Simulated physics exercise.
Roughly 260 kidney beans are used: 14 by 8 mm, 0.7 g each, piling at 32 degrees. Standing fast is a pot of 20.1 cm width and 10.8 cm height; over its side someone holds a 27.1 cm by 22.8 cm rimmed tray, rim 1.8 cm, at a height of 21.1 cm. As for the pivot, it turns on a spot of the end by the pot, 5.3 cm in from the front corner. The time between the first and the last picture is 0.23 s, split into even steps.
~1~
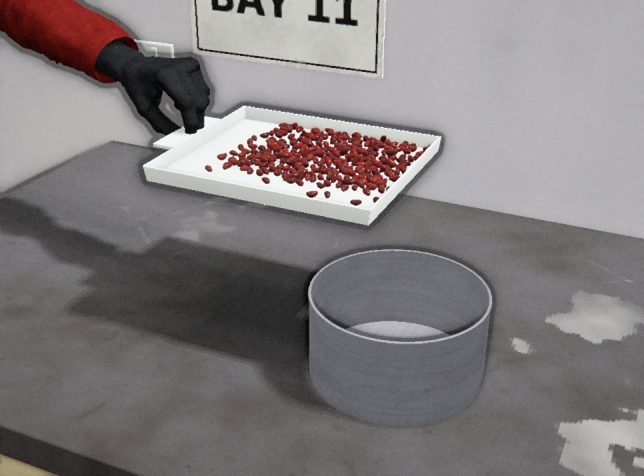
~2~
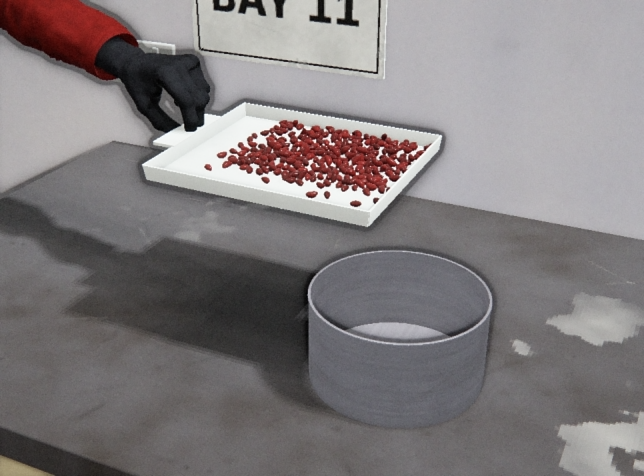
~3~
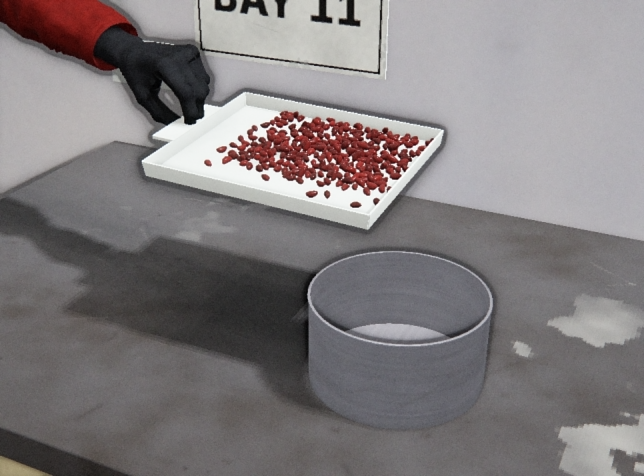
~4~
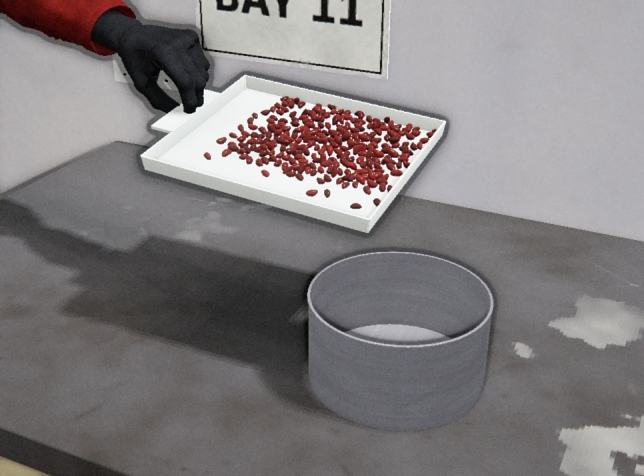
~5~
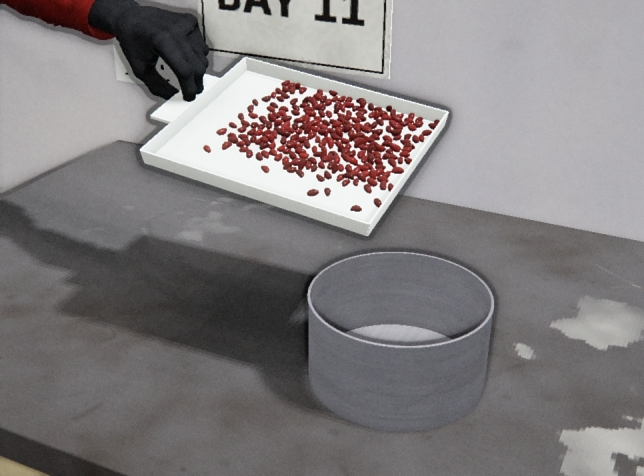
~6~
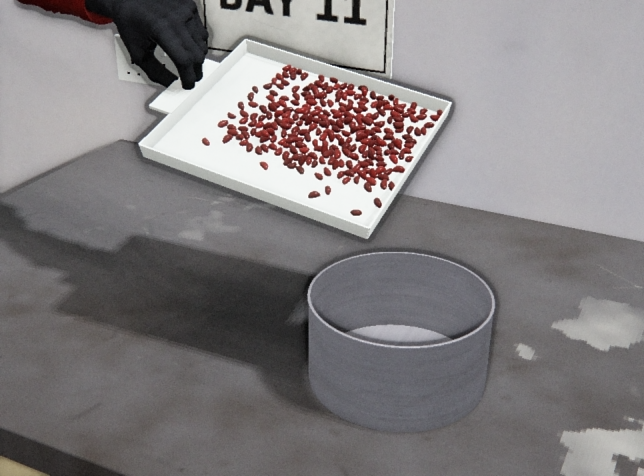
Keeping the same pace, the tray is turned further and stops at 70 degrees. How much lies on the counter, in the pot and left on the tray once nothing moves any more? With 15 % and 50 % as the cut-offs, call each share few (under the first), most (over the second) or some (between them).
My estimate: Counter: Some, pot: Some, tray: Some.
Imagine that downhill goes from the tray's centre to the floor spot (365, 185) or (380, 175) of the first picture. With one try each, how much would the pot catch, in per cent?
Around 65 % for the first direction, around 25 % for the second.
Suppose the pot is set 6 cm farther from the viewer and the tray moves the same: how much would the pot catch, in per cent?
Share in pot: Approx. 0 %.
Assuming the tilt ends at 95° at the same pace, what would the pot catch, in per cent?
65 per cent.
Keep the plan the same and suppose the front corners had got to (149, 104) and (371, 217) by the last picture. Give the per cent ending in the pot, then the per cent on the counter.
Split: Pot = 65, counter = 5.
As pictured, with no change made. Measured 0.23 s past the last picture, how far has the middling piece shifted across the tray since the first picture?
By then it sits near 4 cm from where it began.
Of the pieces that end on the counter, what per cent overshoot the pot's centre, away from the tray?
I reckon around 40 per cent.
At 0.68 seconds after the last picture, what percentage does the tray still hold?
Some 35 per cent of the load.
Then, 0.23 s after the last picture, tilt 45 degrees; the tray holds 100 %, the pot 0 %.
Then, 0.39 s after the last picture, tilt 62 degrees; the tray holds 95 %, the pot 0 %.
Then, 0.68 s after the last picture, tilt 70 degrees; the tray holds 35 %, the pot 30 %.
In the end, counter 35 %, pot 45 %, tray 25 %.
